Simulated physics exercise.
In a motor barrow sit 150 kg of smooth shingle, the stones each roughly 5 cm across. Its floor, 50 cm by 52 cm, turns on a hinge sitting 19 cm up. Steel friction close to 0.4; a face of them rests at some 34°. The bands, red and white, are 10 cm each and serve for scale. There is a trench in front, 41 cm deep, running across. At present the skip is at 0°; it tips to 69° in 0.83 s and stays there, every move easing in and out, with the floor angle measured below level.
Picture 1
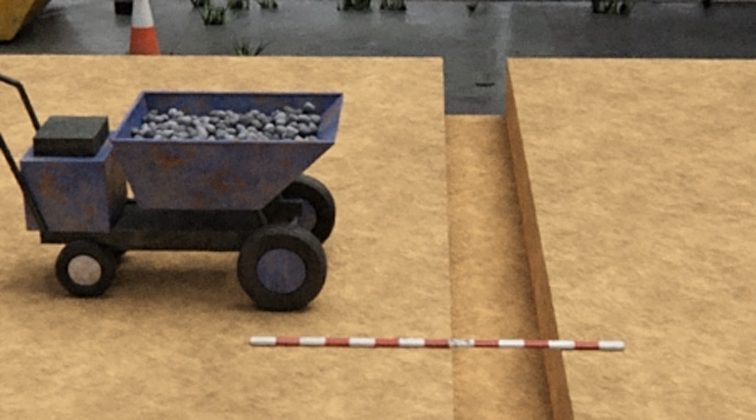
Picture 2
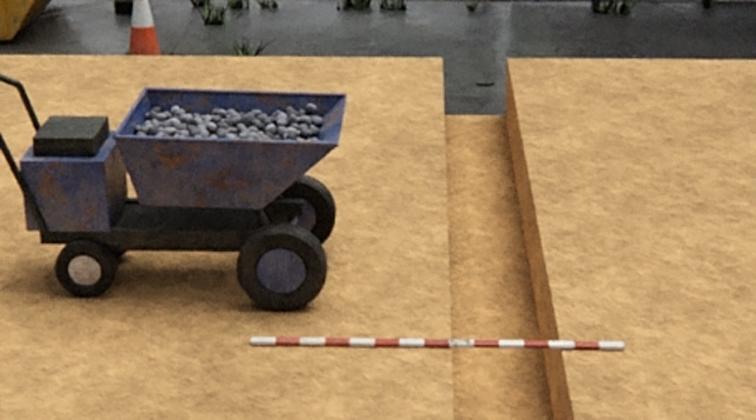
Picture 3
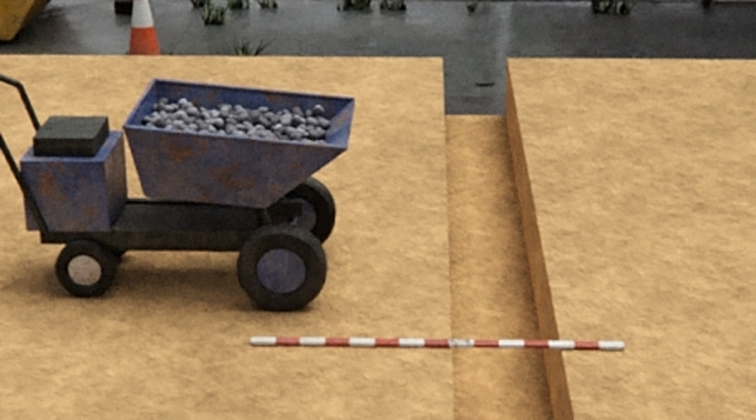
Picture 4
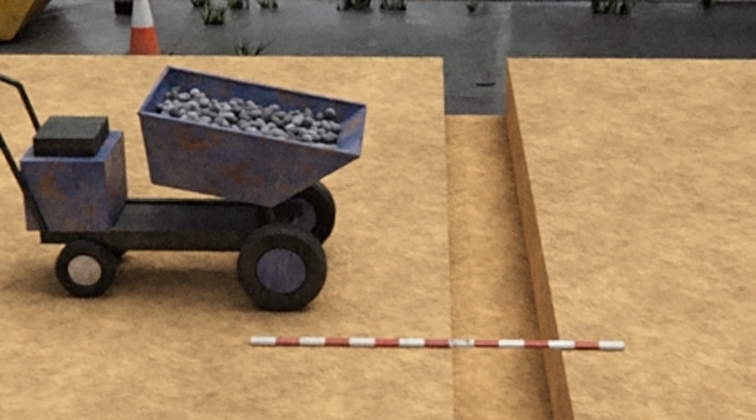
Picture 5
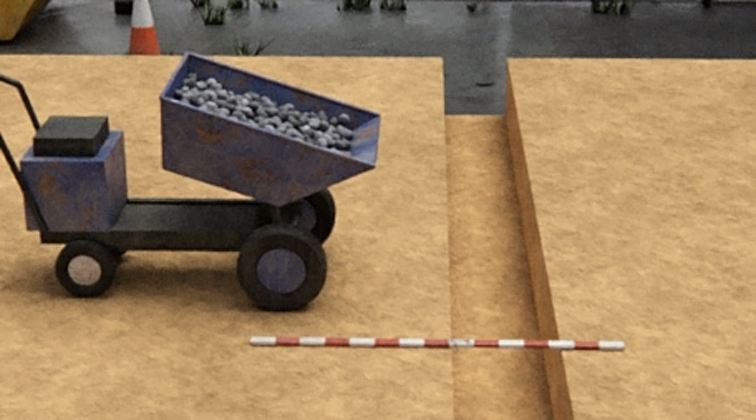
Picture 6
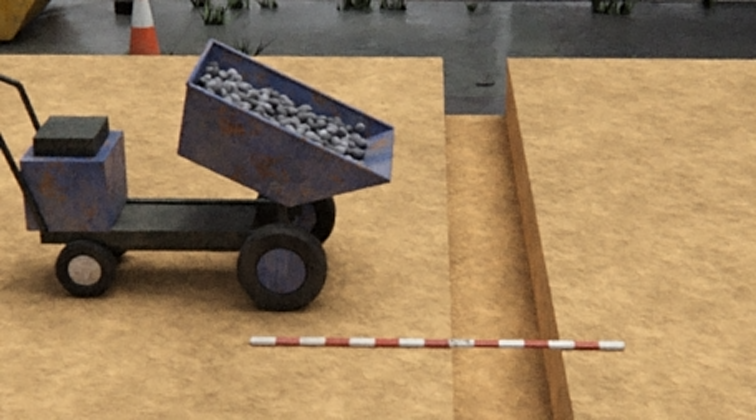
A rusty blue motor barrow loaded with smooth grey stones stands at the left on sandy ground, seen from its side and slightly above. A red-and-white banded rod lies in front, reaching across a straight-sided trench to the right, with an orange-and-white cone behind. The barrow's skip tilts steadily, its left end rising and its right lip lowering, while the wheels and camera stay still.
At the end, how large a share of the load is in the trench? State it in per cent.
A share of about 100 per cent.
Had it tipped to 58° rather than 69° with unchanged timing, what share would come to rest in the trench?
It would come to about 100 percent.
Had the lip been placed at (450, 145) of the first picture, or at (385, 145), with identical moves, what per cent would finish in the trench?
20 %, then 75 %.
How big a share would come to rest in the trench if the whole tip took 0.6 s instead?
My guess is near 100 percent.
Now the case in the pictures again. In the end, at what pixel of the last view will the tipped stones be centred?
Resting centre: About (502, 349).
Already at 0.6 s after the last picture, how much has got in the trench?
By then, around 35 percent.
Then, 0.3 s after the last picture the floor is at 58°, 100 % in the skip; the foremost stones are at (419, 206).
Then, 0.6 s after the last picture the floor is at 69°, 62 % in the skip, 3 % short of the trench, 35 % in the trench; the foremost stones are at (523, 336).
Then, 0.9 s after the last picture the floor is at 69°, 12 % in the skip, 2 % short of the trench, 86 % in the trench; the foremost stones are at (563, 314).
Then, 2.9 s after the last picture the floor is at 69°, 0 % in the skip, 100 % in the trench; the foremost stones are at (586, 327).
